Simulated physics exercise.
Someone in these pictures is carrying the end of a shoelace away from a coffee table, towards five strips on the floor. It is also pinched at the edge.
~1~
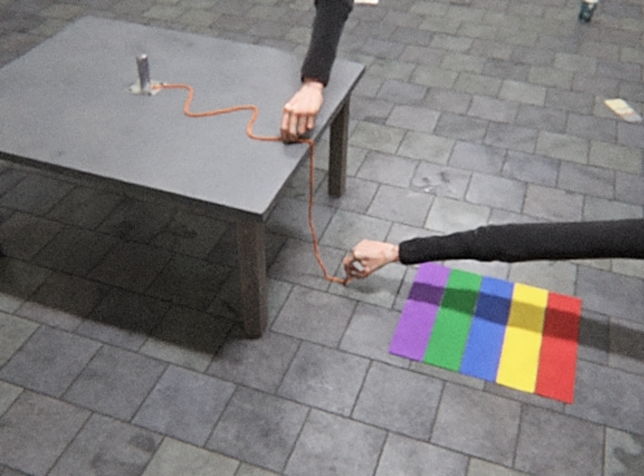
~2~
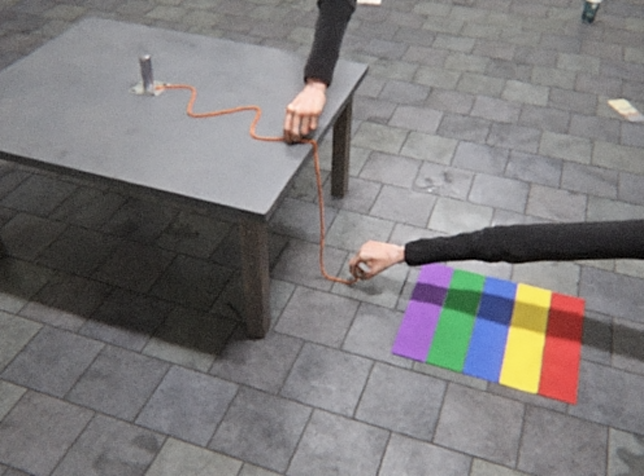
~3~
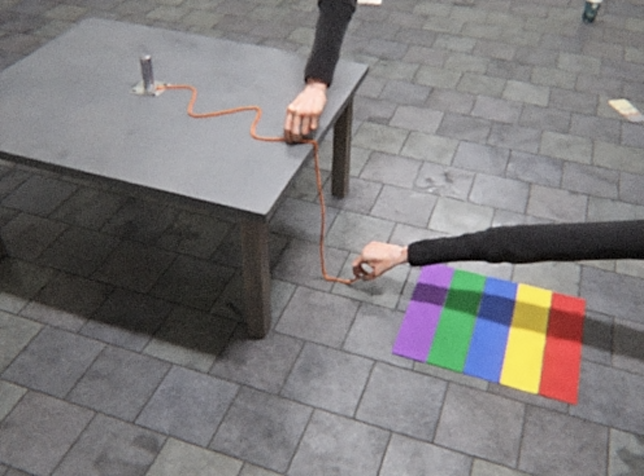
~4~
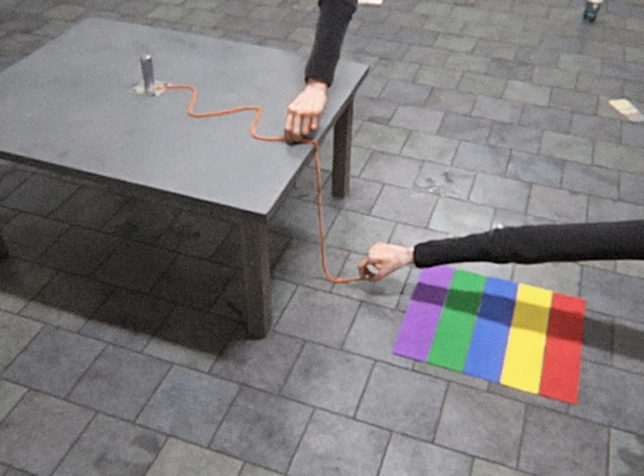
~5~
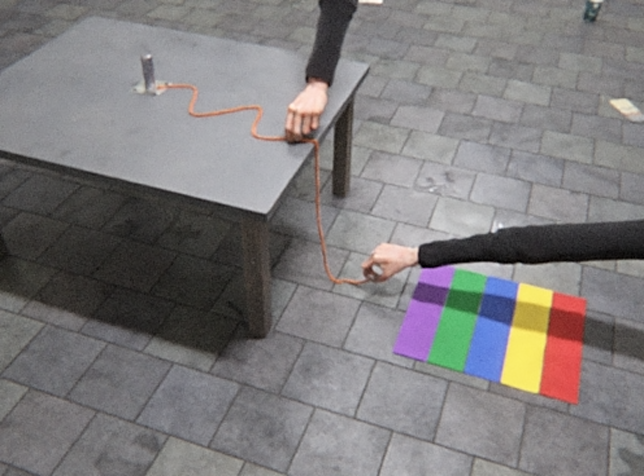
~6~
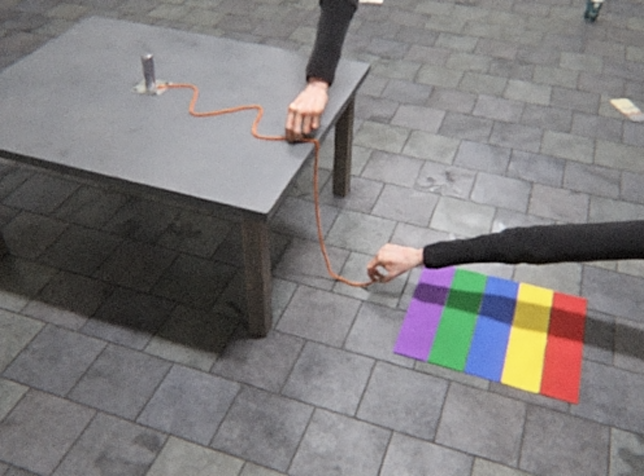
To begin with, one hand presses an orange shoelace at the edge of a grey table while another holds its hanging end near five coloured strips on the floor. The lower hand then moves slightly right, drawing the end toward the purple strip, while the upper hand and the cord on the tabletop stay nearly still.
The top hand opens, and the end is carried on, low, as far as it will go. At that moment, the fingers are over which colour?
Over the red one.
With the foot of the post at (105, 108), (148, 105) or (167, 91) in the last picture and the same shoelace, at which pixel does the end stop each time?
Respectively (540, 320), (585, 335) and (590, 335).
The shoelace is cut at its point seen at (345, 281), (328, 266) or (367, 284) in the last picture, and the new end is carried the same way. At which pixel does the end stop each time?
About (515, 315) first, then about (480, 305), and finally about (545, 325).
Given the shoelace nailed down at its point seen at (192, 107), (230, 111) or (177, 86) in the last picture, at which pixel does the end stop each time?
First try near (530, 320), second near (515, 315), third near (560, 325).
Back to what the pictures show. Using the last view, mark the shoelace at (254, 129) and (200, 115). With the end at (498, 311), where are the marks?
At (322, 151), then (239, 113).
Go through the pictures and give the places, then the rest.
In the first frame, end (353, 275); purple (411, 338); green (446, 348); blue (482, 358); yellow (518, 368); red (556, 378).
In the second frame, end (359, 276); shoelace through (190, 87) (211, 115) (255, 122) (304, 141) (321, 203) (322, 264).
In the third frame, end (361, 277).
In the fourth frame, end (367, 278); shoelace through (191, 87) (212, 115) (256, 123) (305, 141) (319, 203) (324, 265).
In the fifth frame, end (372, 279).
In the sixth frame, end (376, 279); shoelace through (192, 87) (213, 114) (257, 122) (306, 140) (316, 201) (328, 264).
Soon after, end near (498, 311); over blue.
Then, end near (540, 321); over yellow.
At full stretch, end near (565, 328); over red. It gets as far as the red strip.
